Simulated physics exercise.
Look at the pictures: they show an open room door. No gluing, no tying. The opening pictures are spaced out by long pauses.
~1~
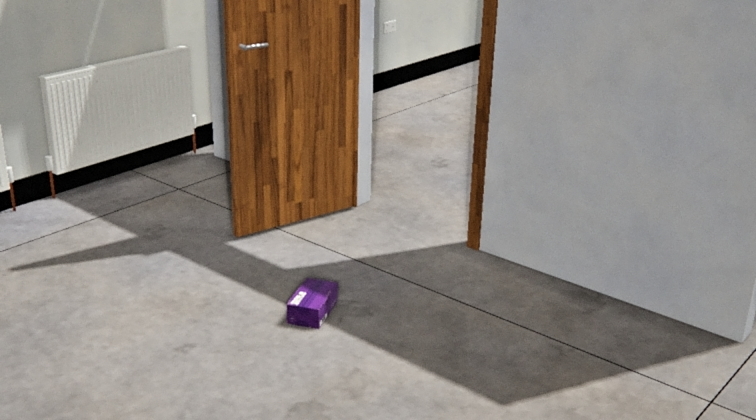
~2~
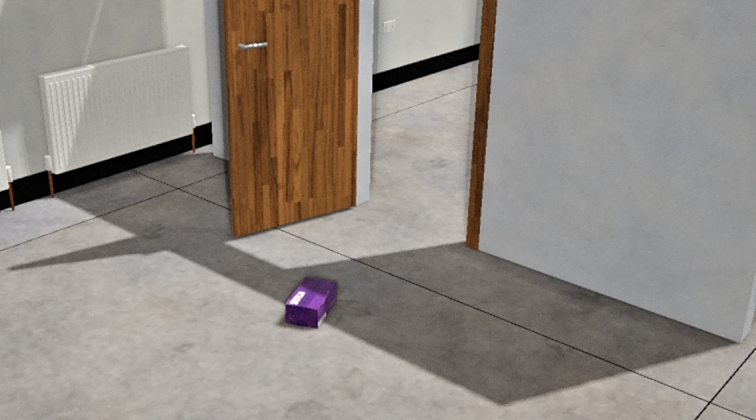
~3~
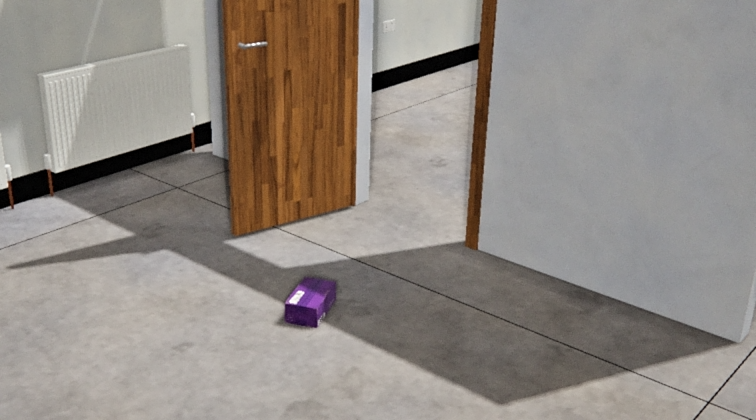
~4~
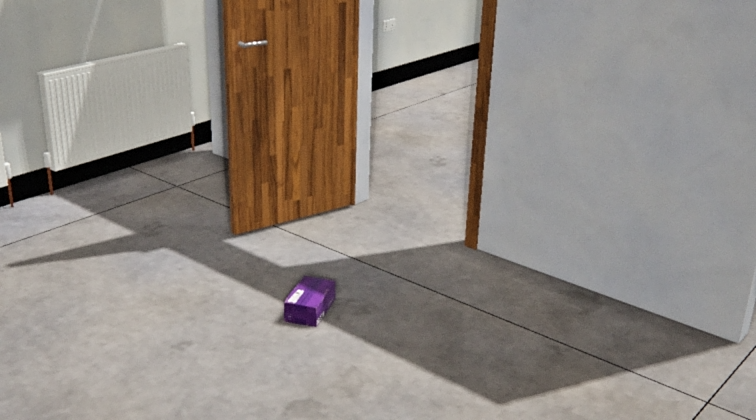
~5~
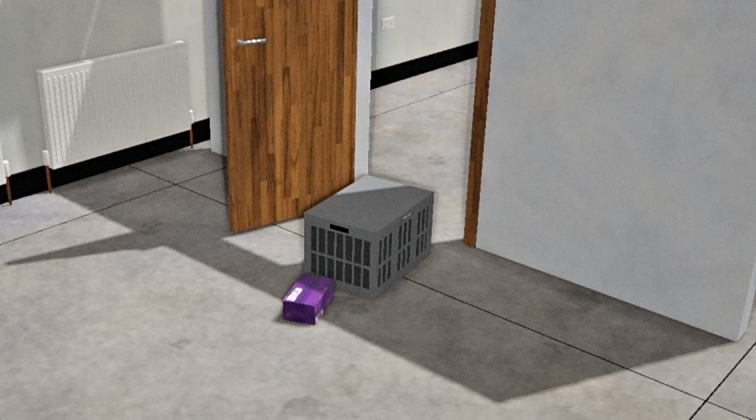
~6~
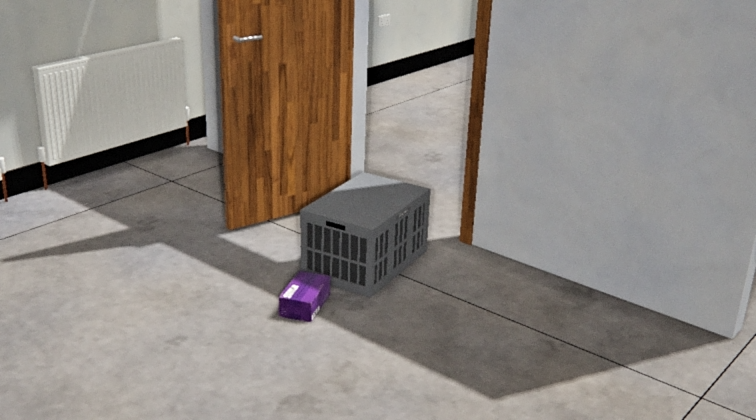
A purple parcel lay on the floor near a wide-open wooden door, and nothing moved for a long while. Then a grey chest appeared just behind it, in front of the doorway, and stayed there.
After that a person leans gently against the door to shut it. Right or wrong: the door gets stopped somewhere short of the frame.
Right, it gets stopped before closing.
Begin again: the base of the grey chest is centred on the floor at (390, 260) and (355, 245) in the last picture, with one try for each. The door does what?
Well, the first time the door halts partway, and the second time it halts partway.
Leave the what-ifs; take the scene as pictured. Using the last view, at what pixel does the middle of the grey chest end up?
Looks like it settles somewhere around (384, 234).
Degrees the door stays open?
About 55°.
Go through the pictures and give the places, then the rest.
Door wide open and still; purple parcel (313, 303), in the first picture.
Door wide open and still; purple parcel (312, 303), in the second picture.
Door wide open and still; purple parcel (311, 302), in the third picture.
Door wide open and still; purple parcel (310, 301), in the fourth picture.
Door wide open and still; purple parcel (309, 299), in the fifth picture.
Door wide open and still; grey chest (367, 232); purple parcel (305, 296), in the sixth picture.
Then, 0.50 s on from there, open by 84°.
Then, 0.80 s on from there, open by 59°.
In the end, open by 53°; both unmoved. At the end, from the last picture's camera, grey chest near (384, 234).
